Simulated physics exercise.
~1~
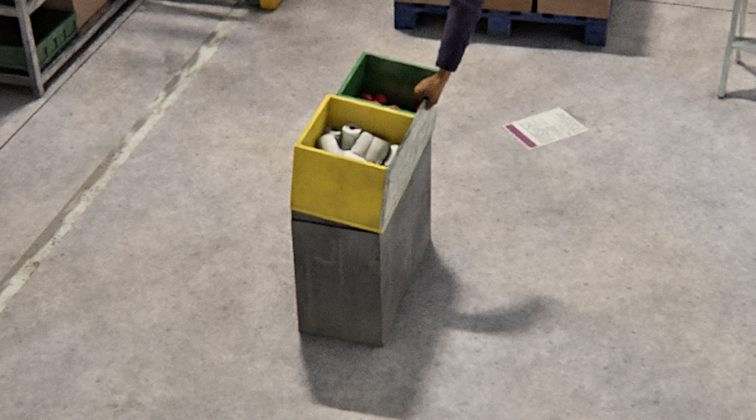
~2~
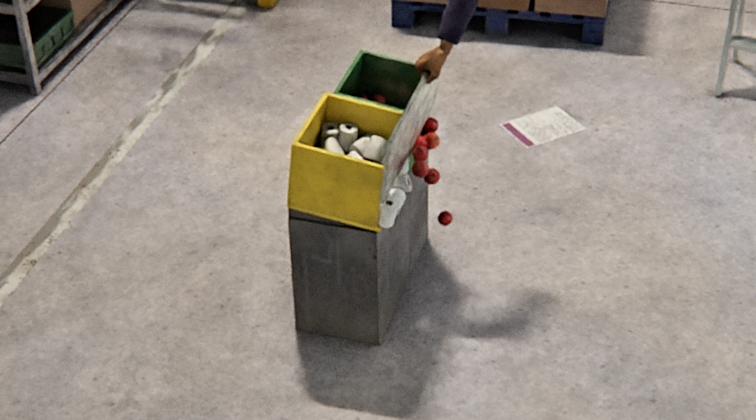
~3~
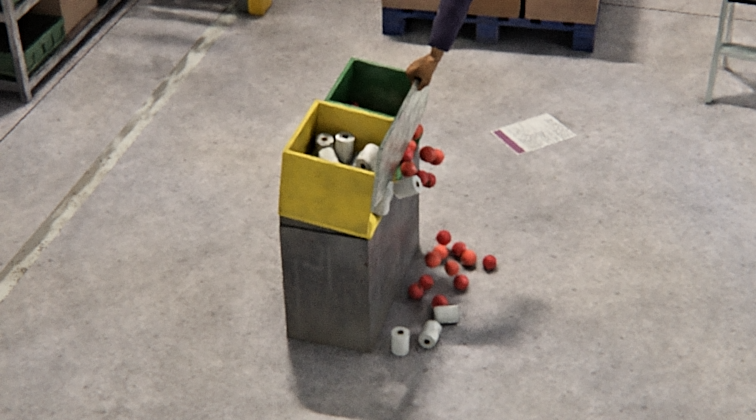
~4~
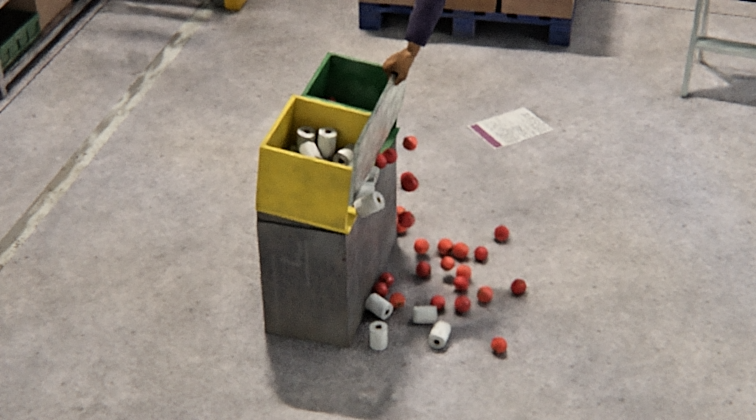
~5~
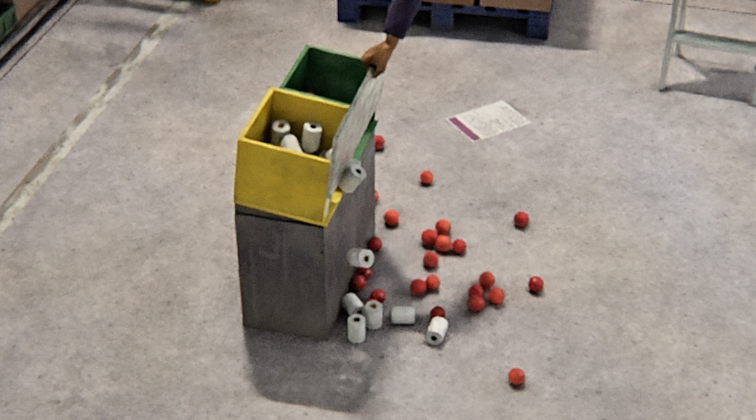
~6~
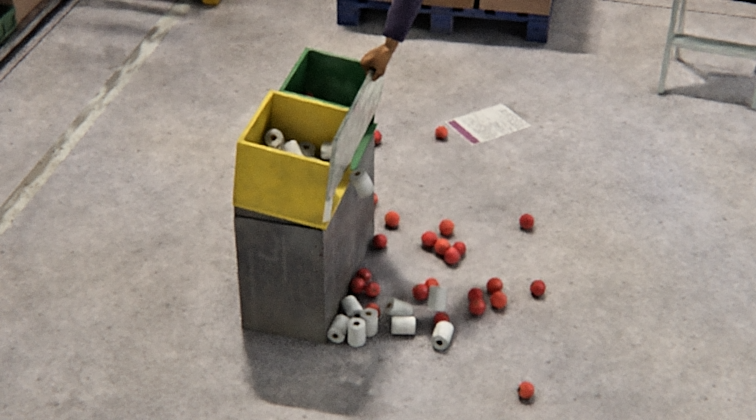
On a warehouse floor, a hand lifts a gate and tomatoes and paper rolls spill out.
